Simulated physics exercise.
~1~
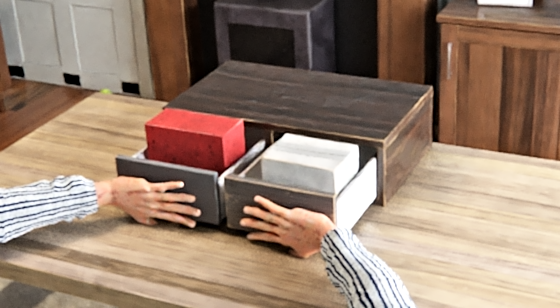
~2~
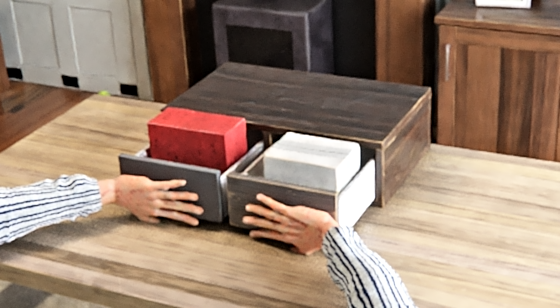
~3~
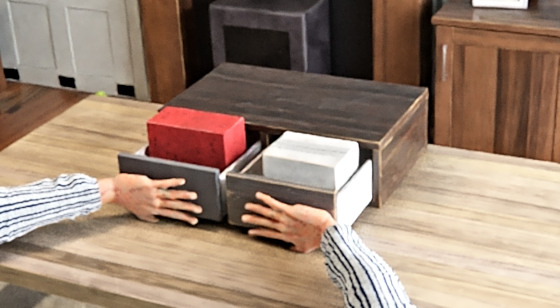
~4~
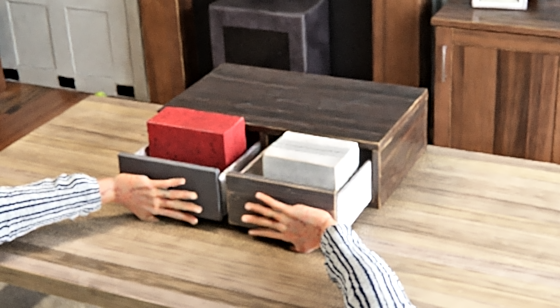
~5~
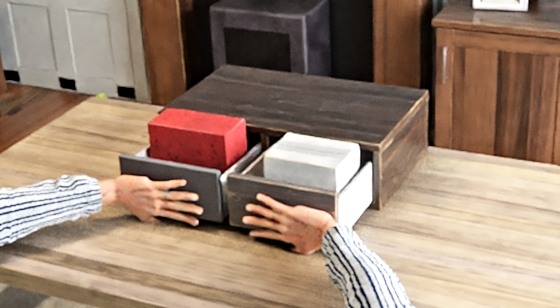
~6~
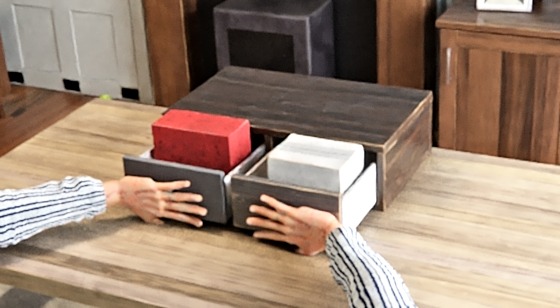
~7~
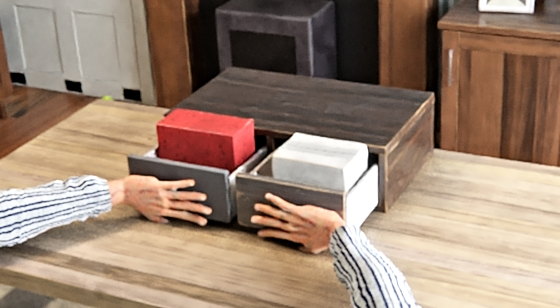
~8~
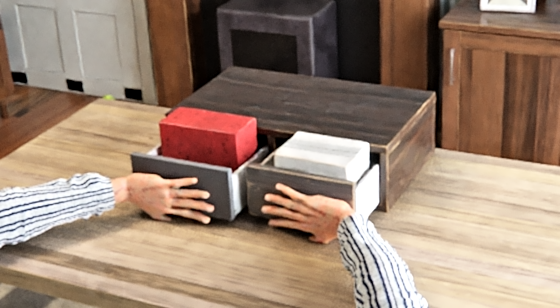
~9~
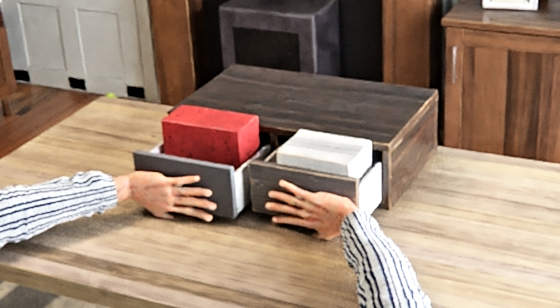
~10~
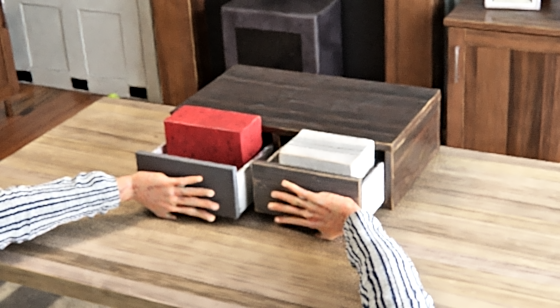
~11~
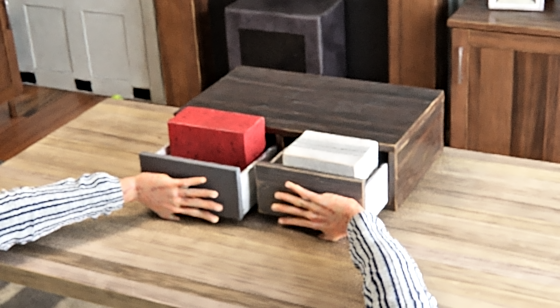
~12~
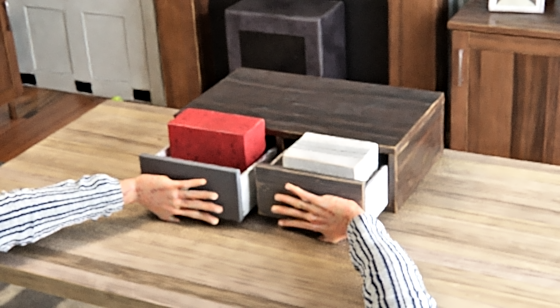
On a wooden table, two hands nudging a low dark cabinet's open drawers holding red and white blocks, leaving both ajar.
